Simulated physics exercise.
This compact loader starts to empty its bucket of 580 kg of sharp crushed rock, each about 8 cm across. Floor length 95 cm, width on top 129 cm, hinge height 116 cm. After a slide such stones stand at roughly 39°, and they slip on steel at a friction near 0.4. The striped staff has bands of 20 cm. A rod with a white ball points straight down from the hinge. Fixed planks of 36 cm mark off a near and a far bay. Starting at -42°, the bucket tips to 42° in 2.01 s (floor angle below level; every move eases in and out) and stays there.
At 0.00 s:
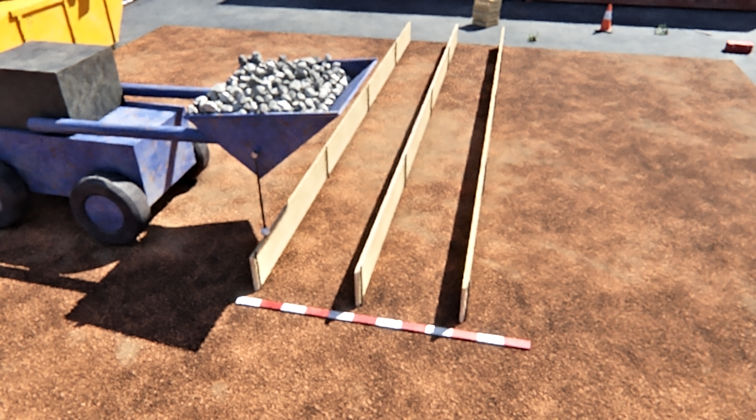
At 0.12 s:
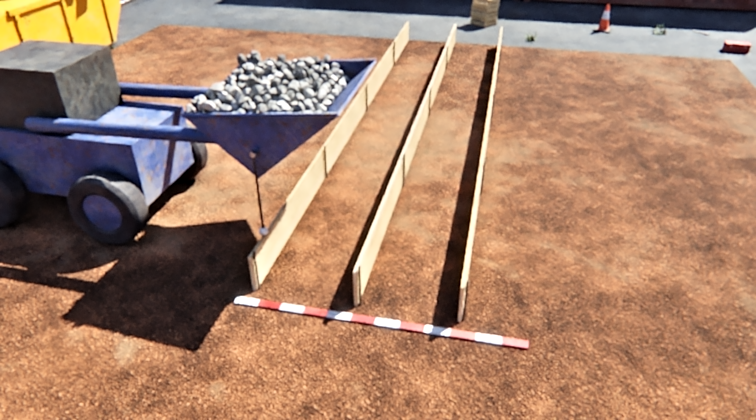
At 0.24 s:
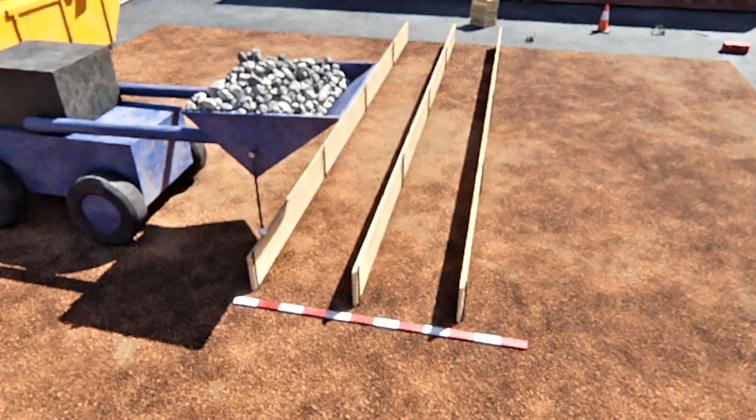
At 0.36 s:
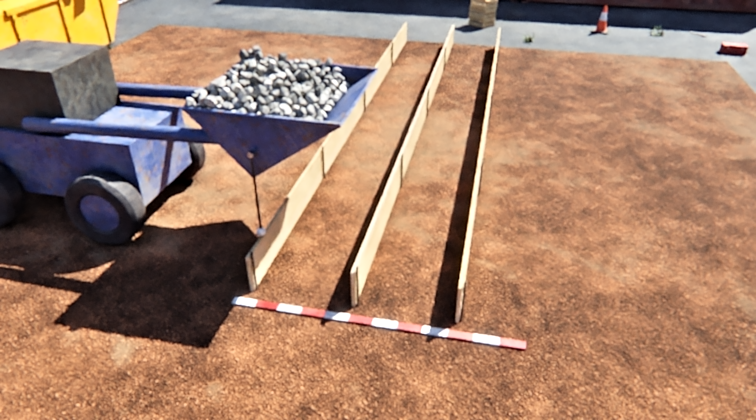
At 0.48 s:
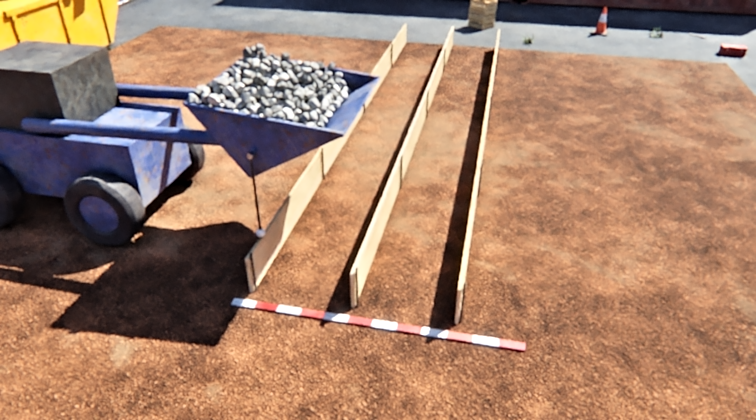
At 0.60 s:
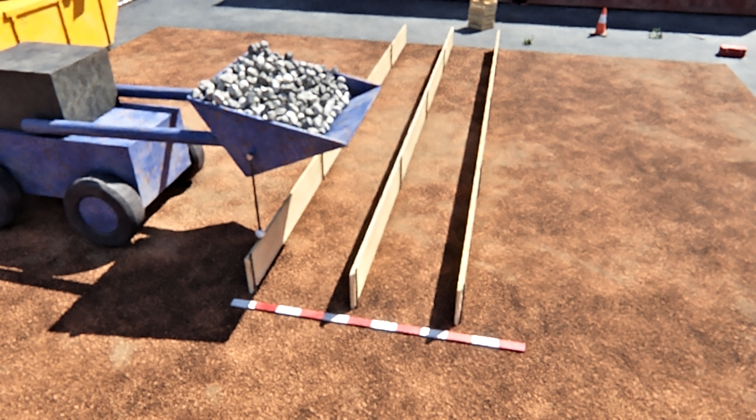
On a patch of reddish-brown ground, a blue loader stood beside three long wooden boards with its bucket full of grey stones, and the bucket slowly tilted forward, its front edge dipping to the right.
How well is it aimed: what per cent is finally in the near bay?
About 90 per cent.
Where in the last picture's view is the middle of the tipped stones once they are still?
Near (355, 224).
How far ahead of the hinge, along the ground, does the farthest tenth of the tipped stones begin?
About 100 cm.
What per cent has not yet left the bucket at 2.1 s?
Roughly 25 per cent is still inside.
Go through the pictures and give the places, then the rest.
Lip at (339, 114), floor tilted -42°, highest stones at (270, 65), in the first frame.
The bucket is at -41°, its lip at (338, 115); the top of the load is at (262, 64); the stones move at 0.1 m/s on average, in the second frame.
The bucket is at -39°, its lip at (339, 119); the top of the load is at (263, 63); the stones move at 0.1 m/s on average, in the third frame.
Lip at (341, 126), floor tilted -35°, highest stones at (254, 60); the stones move at 0.2 m/s on average, in the fourth frame.
Lip at (343, 135), floor tilted -30°, highest stones at (254, 58); the stones move at 0.2 m/s on average, in the fifth frame.
The bucket is at -24°, its lip at (346, 145); the top of the load is at (255, 56); the stones move at 0.3 m/s on average, in the sixth frame.
After 1.5 s the floor is at 29°; 94 % in the bucket, 6 % in the near bay; the foremost stones are at (369, 200).
After 2.1 s the floor is at 42°; 26 % in the bucket, 67 % in the near bay, 7 % in the far bay; the foremost stones are at (438, 242).
After 2.5 s the floor is at 42°; 4 % in the bucket, 86 % in the near bay, 10 % in the far bay; the foremost stones are at (452, 245).
After 5.2 s the floor is at 42°; 0 % in the bucket, 89 % in the near bay, 11 % in the far bay; the foremost stones are at (454, 245).
